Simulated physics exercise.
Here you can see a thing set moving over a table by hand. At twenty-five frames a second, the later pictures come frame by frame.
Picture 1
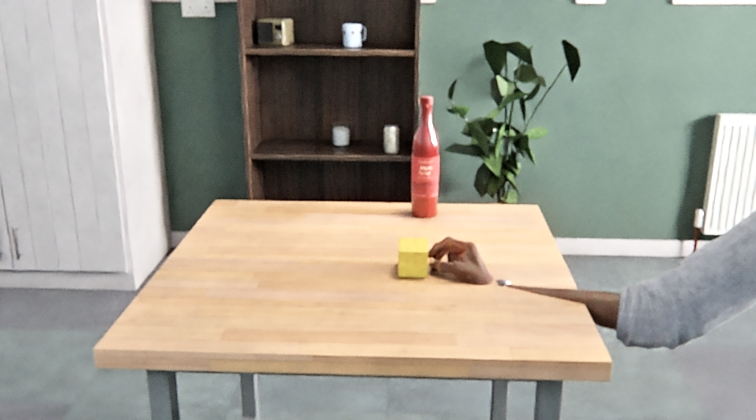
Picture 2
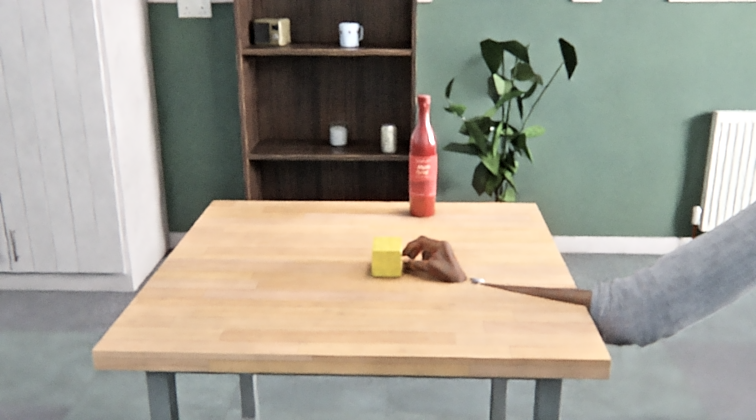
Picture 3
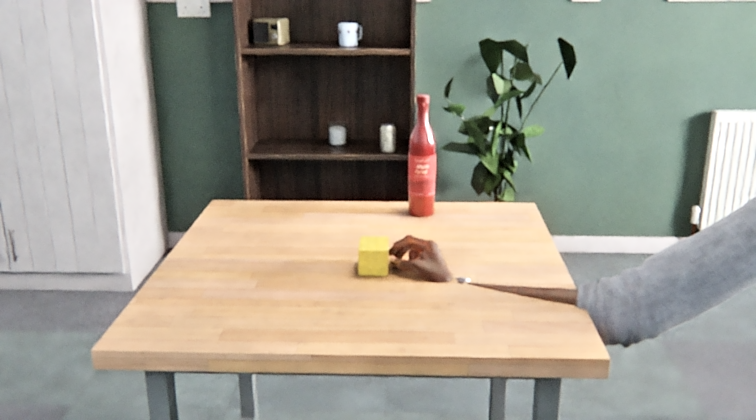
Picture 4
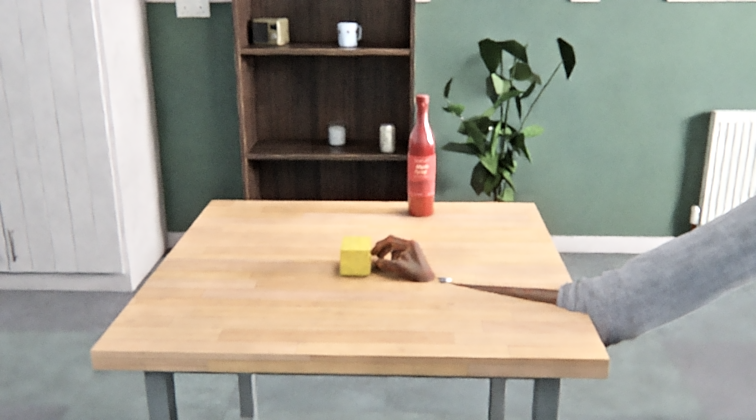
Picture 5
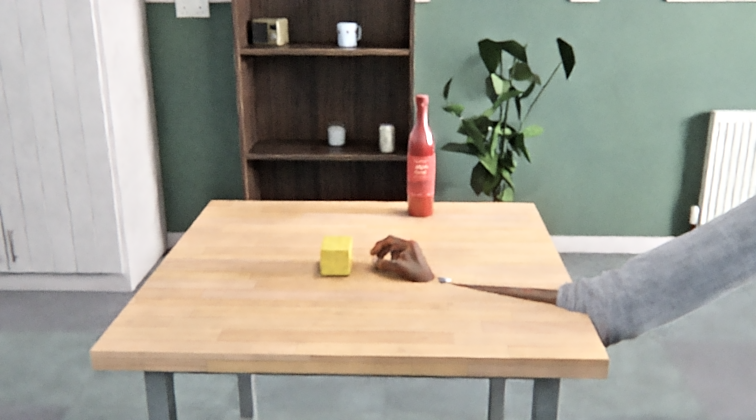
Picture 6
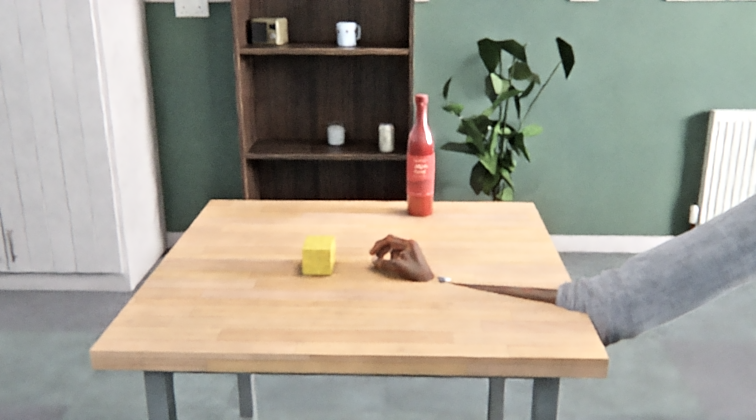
A yellow block is pushed left across the table by a hand, then slides beyond it.
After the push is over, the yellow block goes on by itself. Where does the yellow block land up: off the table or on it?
I'd say it never gets off the table.
Then, 0.10 s after the last picture, yellow block slid well along near (283, 255).
Then, 0.20 s after the last picture, yellow block slid well along near (257, 254).
At rest, moved from the start, yellow block. Seen from the same camera at the end, yellow block near (234, 254).
